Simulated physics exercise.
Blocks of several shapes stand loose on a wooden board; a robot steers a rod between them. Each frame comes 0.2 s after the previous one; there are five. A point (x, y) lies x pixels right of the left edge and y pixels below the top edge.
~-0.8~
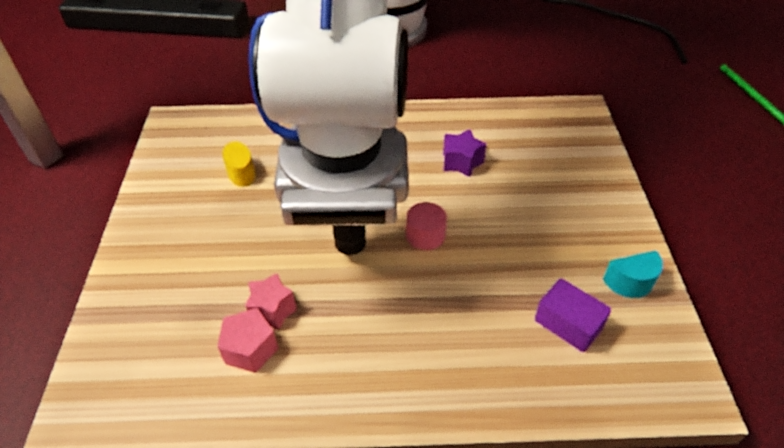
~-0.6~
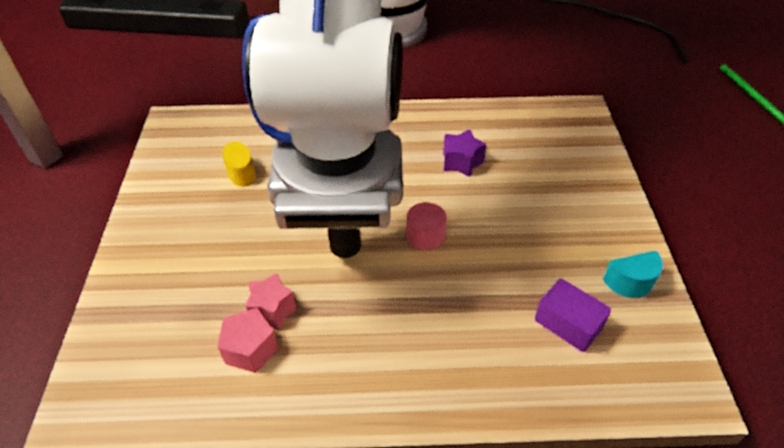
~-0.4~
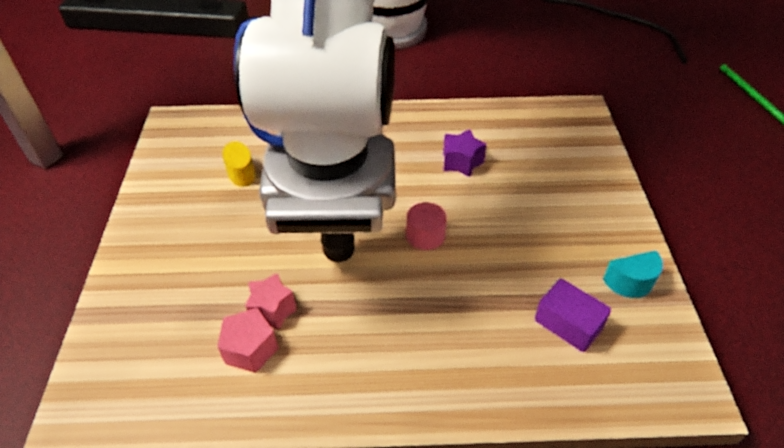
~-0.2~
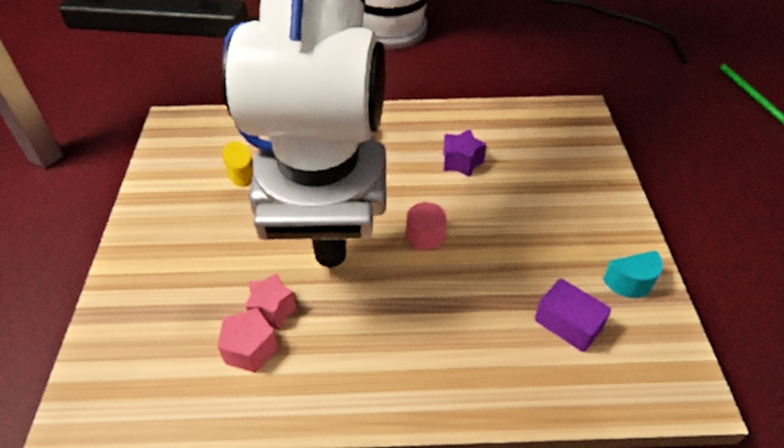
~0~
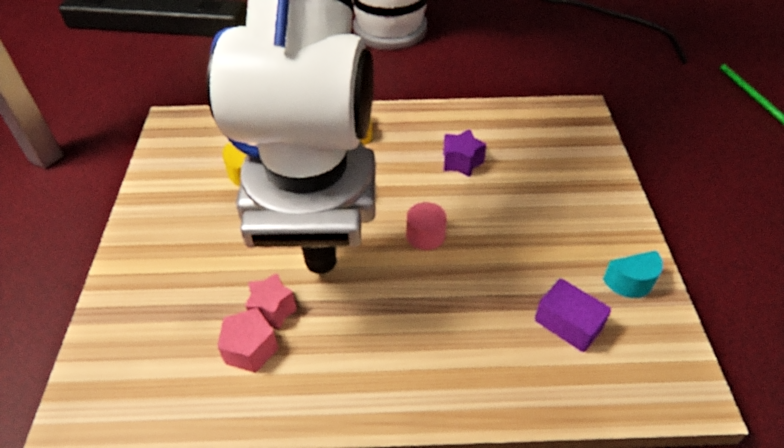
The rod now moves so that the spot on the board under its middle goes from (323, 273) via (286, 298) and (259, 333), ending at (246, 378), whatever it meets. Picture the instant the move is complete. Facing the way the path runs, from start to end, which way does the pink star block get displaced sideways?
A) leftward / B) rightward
It's B.
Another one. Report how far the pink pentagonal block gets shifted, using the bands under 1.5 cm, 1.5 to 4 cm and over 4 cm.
Result: Over 4 cm.
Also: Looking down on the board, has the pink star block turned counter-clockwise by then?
No
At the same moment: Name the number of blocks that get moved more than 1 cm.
Answer: 2.
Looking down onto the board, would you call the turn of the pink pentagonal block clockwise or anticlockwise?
Rotates counter-clockwise.
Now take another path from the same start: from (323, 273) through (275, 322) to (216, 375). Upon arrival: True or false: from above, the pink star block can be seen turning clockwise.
True
The first path, step by step. One third of the way, rod (282, 289); pink pentagonal block (238, 341); pink star block (252, 301).
Two thirds of the way, rod (256, 326); pink pentagonal block (212, 375), turned 60° anticlockwise; pink star block (217, 329), turned 20° clockwise.
At the end, rod (242, 368); pink pentagonal block (201, 389), turned 70° anticlockwise; pink star block (207, 338), turned 50° clockwise.
